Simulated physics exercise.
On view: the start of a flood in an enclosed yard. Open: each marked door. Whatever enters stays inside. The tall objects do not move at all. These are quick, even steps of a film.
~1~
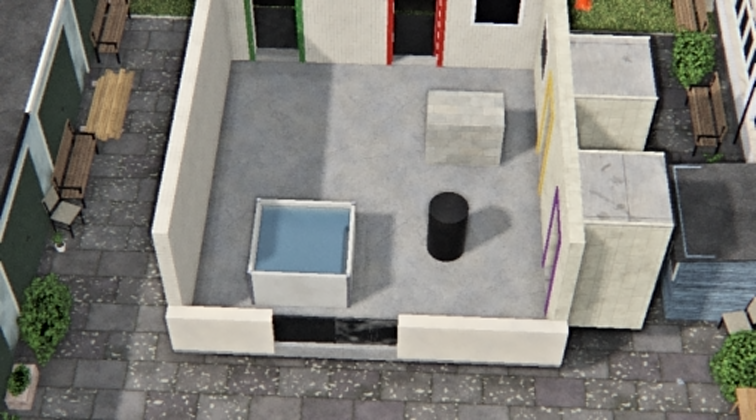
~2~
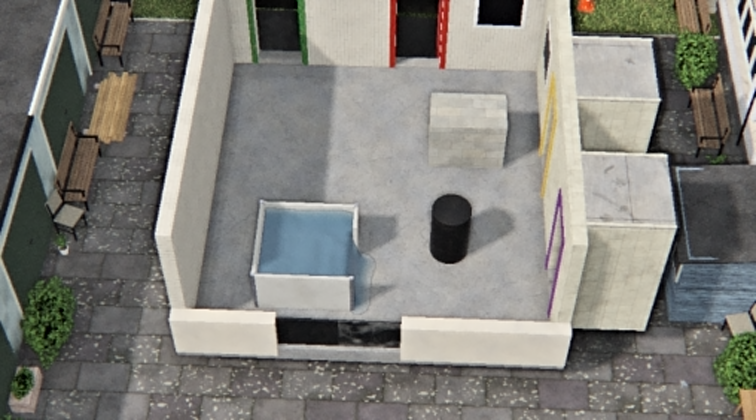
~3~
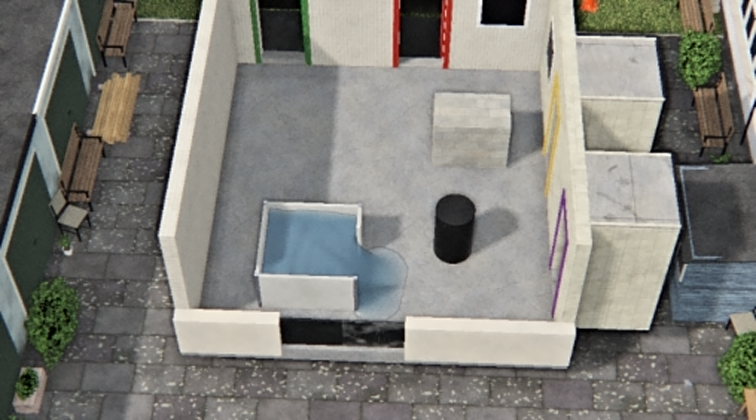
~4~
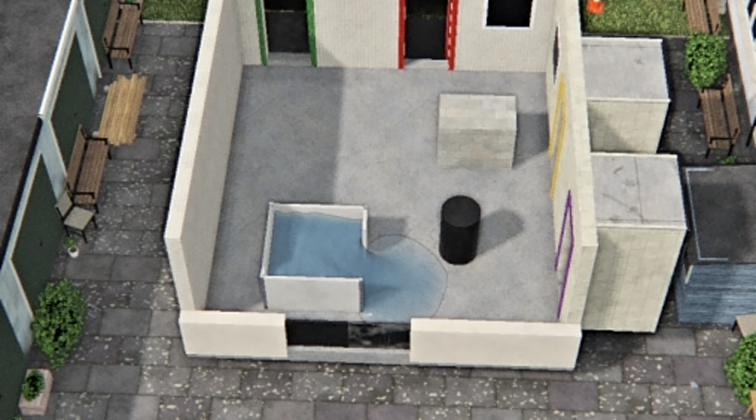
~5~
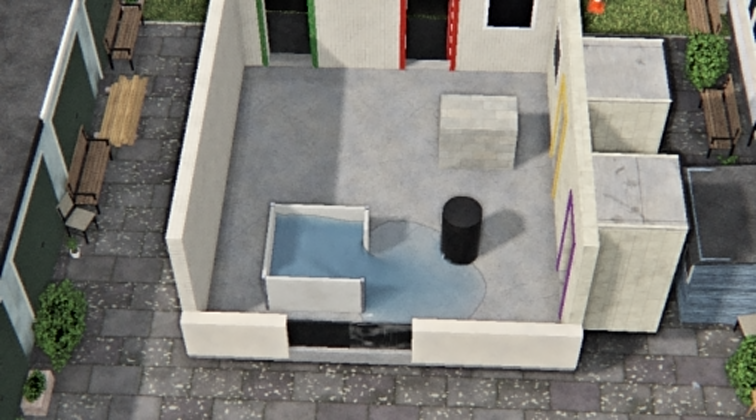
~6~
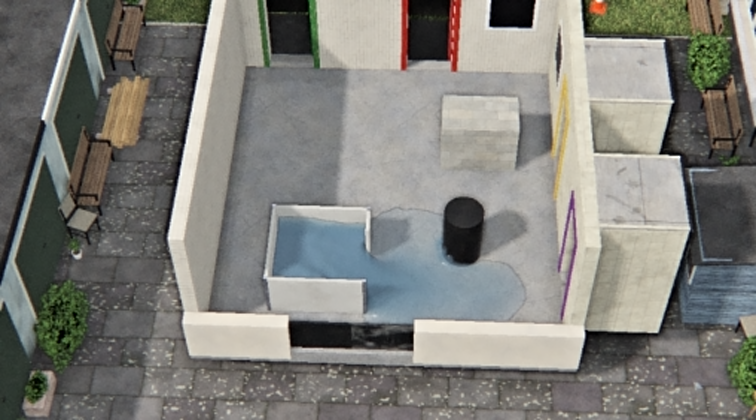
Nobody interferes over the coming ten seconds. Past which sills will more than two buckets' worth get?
I expect the purple door to go over the limit; I expect the green door to stay within two buckets; I expect the yellow door to stay within two buckets; I expect the red door to stay within two buckets.
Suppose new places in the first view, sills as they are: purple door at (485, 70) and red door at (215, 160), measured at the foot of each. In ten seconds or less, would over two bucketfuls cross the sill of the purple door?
Well, the way I see it, the purple door crosses the threshold.
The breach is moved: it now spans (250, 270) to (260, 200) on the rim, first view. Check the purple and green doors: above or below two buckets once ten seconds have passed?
Put simply: The purple one clears the cutoff; as for the green one, it clears the cutoff.
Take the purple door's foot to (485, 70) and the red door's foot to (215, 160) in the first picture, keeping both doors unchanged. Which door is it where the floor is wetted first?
It would be the one in yellow, I think.
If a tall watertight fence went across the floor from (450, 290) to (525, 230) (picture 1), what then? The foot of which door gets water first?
That'd be the door marked purple.
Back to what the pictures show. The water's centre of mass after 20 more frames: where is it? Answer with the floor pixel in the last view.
I'd say near (447, 265).
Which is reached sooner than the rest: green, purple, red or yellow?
I choose the purple-painted one.
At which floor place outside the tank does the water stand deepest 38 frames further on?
Around (548, 81).
A moment on, water covers 25 % of the floor; the purple door over two buckets in, the green door not reached, the yellow door not reached, the red door not reached.
Next, water covers 30 % of the floor; the purple door far over two buckets in, the green door not reached, the yellow door wet at the sill, nothing in, the red door not reached.
Then, water covers 45 % of the floor; the purple door far over two buckets in, the green door not reached, the yellow door under two buckets in, the red door not reached.
Later, water covers 70 % of the floor; the purple door far over two buckets in, the green door wet at the sill, nothing in, the yellow door under two buckets in, the red door wet at the sill, nothing in.
In the end, water covers 95 % of the floor; the purple door far over two buckets in, the green door wet at the sill, nothing in, the yellow door under two buckets in, the red door under two buckets in.
